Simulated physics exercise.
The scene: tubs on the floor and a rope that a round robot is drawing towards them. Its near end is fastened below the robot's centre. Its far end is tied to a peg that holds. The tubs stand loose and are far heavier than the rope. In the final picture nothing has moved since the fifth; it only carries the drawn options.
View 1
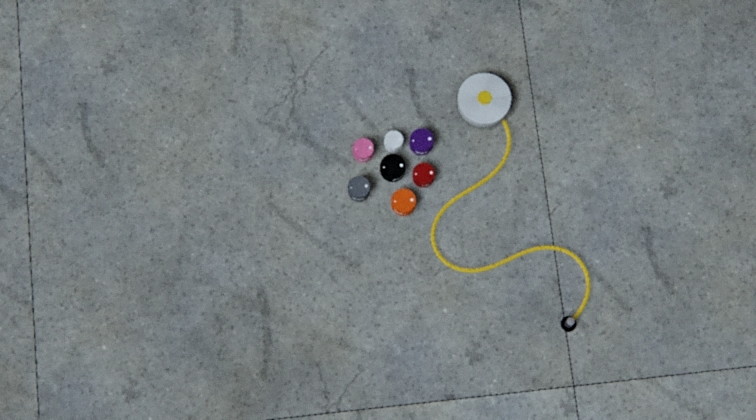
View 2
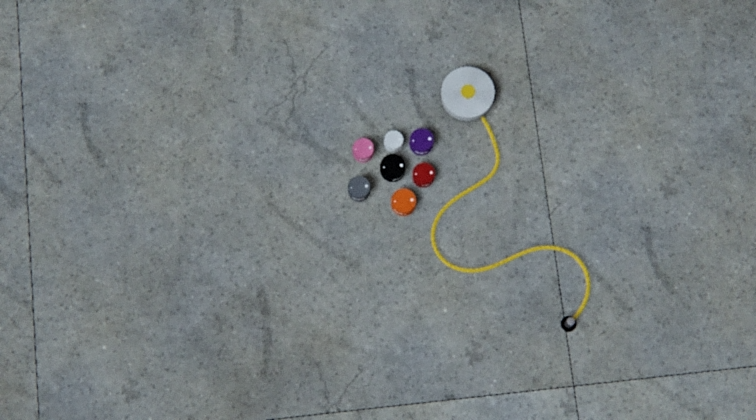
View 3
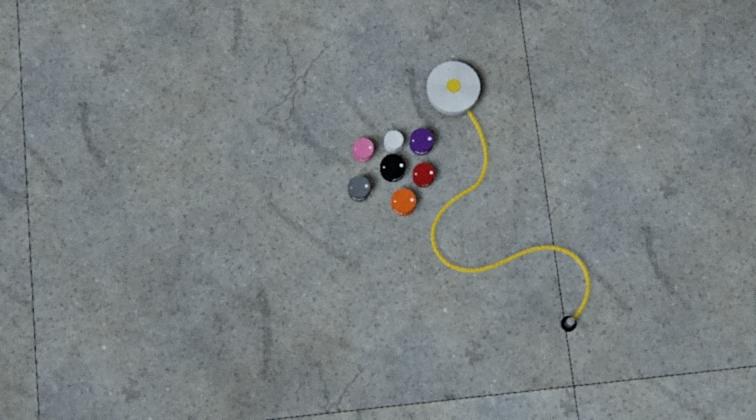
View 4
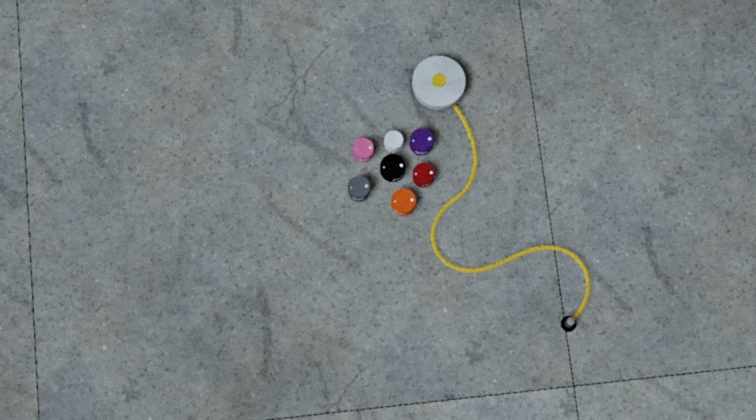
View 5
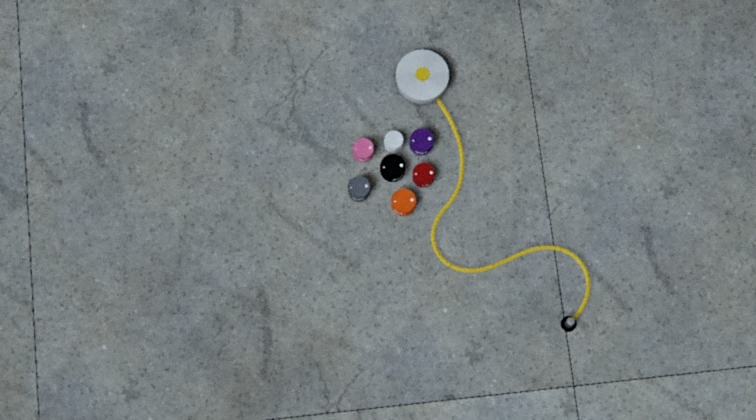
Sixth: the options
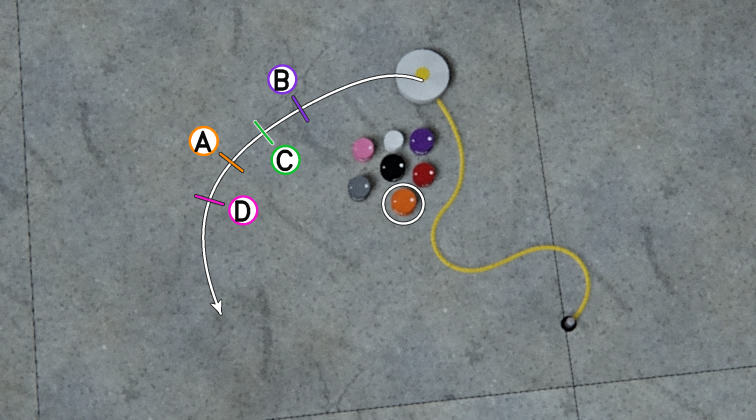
In this clip, a round pale robot with a yellow centre slides slowly up and left above a cluster of seven small coloured tubs, drawing the upper part of a curving yellow rope leftward while its lower end stays still.
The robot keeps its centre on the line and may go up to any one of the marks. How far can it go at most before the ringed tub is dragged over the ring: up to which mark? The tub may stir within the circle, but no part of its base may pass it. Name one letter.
Stop at D.
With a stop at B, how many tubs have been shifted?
The count is none.
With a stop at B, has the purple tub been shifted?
By then, no.
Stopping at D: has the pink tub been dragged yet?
By then, yes.
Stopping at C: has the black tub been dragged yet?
By then, no.
On the marked copy, A at (231, 162); B at (300, 109); C at (264, 133); D at (209, 200); the ring at (403, 204); the route from (422, 80) via (248, 145) to (221, 314).
With D. Early on, robot (333, 89); orange tub (403, 202).
Further on, robot (256, 135); orange tub (403, 202).
At the end, robot (208, 198); red tub (420, 190); purple tub (398, 181); black tub (379, 196); orange tub (402, 205); pink tub (358, 174); grey tub (355, 195); white tub (378, 174); the orange tub is still in its ring.
As for the rest, A is safe but short; B is safe but short; C is safe but short.
